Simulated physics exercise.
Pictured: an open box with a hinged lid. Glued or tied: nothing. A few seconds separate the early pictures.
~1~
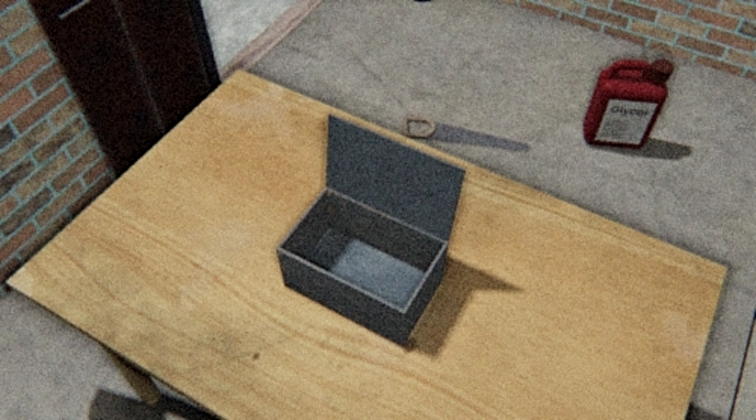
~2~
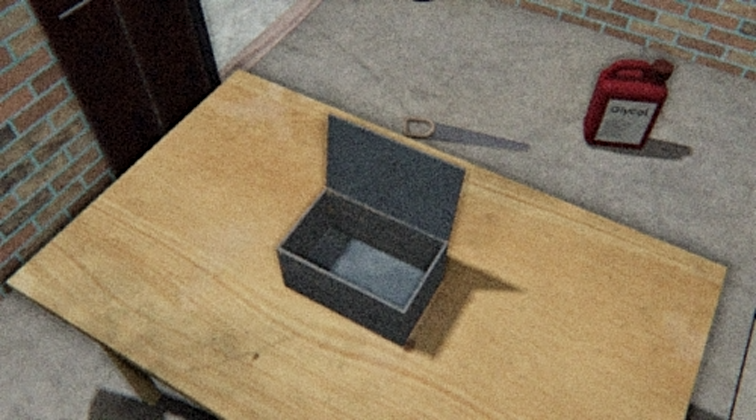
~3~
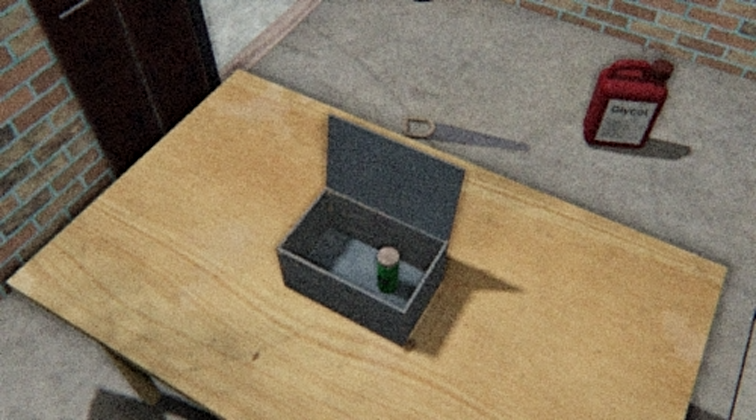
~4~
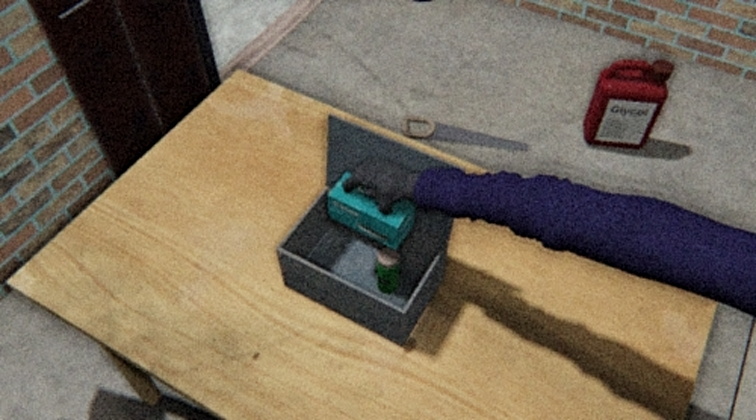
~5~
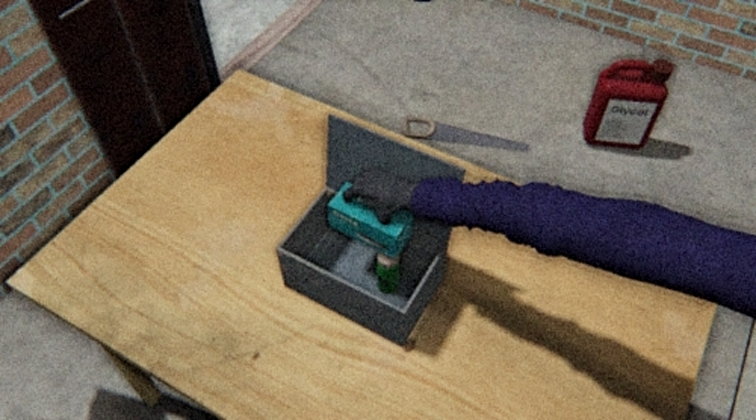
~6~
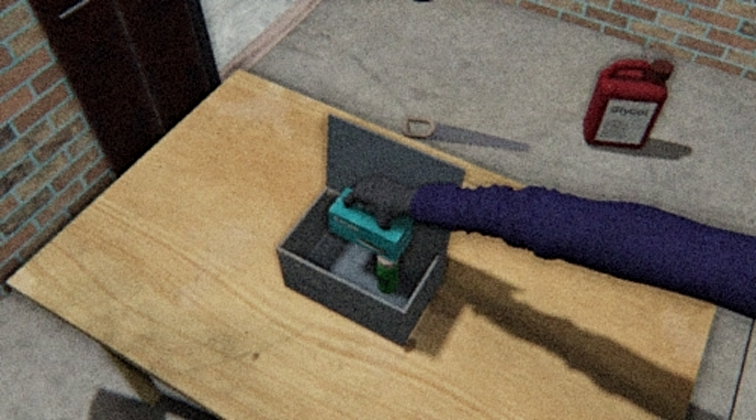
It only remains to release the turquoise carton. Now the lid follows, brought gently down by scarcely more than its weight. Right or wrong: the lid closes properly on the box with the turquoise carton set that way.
Wrong.
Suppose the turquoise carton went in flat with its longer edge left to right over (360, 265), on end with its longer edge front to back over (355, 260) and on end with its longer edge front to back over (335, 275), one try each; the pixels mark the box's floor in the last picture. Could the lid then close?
Try one: Closed. Try two: Not closed. Try three: Not closed.
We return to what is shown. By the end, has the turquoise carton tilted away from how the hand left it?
Observation: It tilts over.
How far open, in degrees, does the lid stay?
Near 25°.
Then, 0.40 s past the last view, turquoise carton on its side near (343, 247).
Then, 1.00 s past the last view, lid starting down; turquoise carton on its side near (338, 248).
Then, 1.50 s past the last view, lid 65° above the rim; turquoise carton on its side near (339, 248).
Then, 1.80 s past the last view, lid 35° above the rim; turquoise carton on its side near (339, 248).
Finally, lid 25° above the rim; down or leaning hard in the box, turquoise carton; green shaker still in place. Final places as the last picture's camera would see them, turquoise carton near (339, 248).
